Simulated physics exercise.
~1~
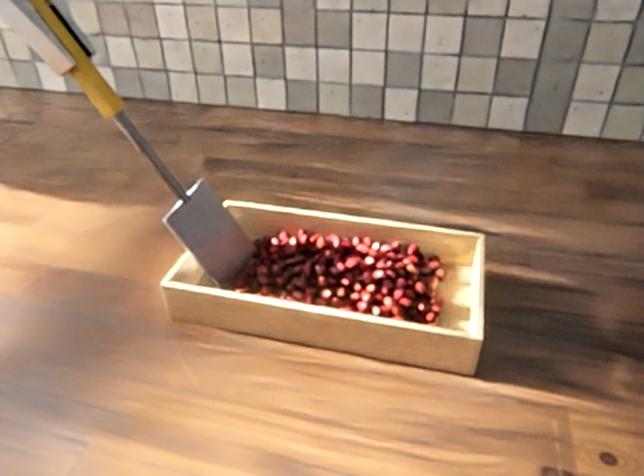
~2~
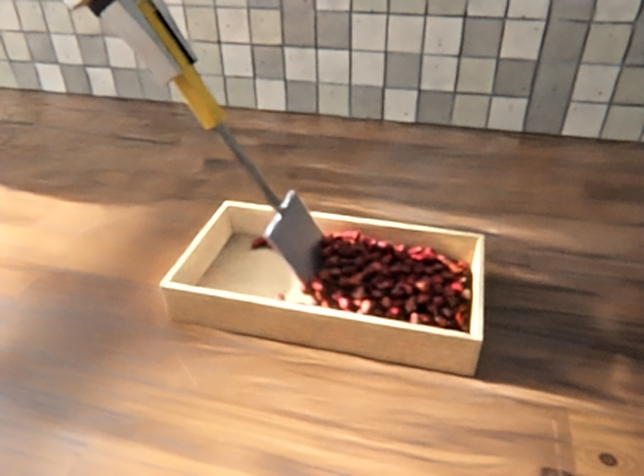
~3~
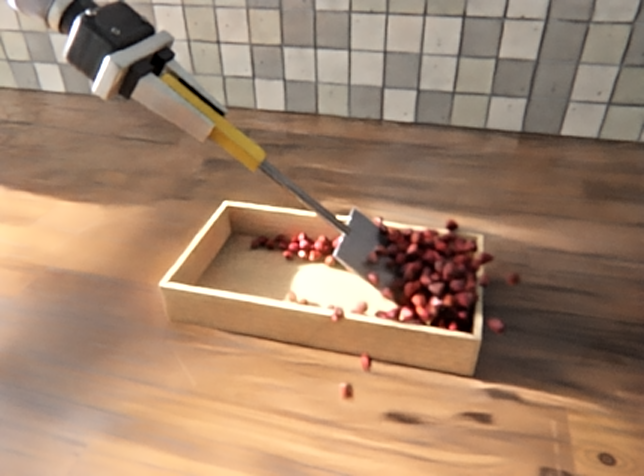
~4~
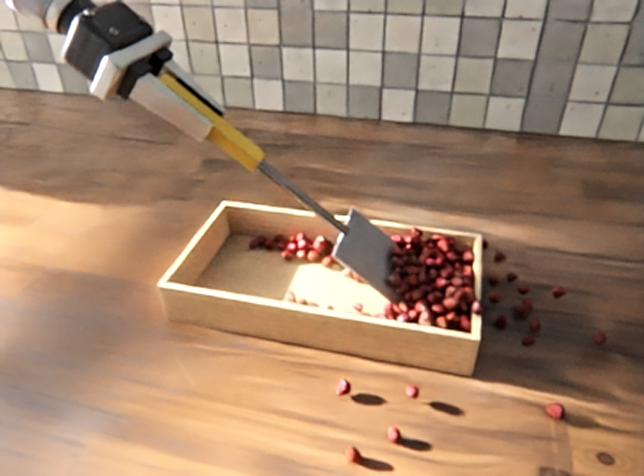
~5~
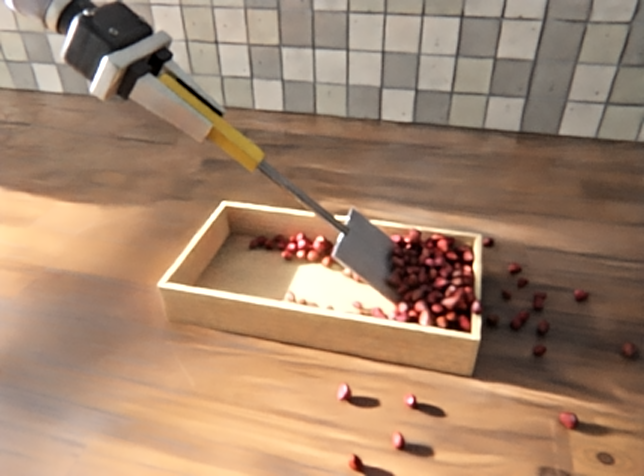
A robot arm pushes red beans rightward in a wooden tray, spilling some onto the table.
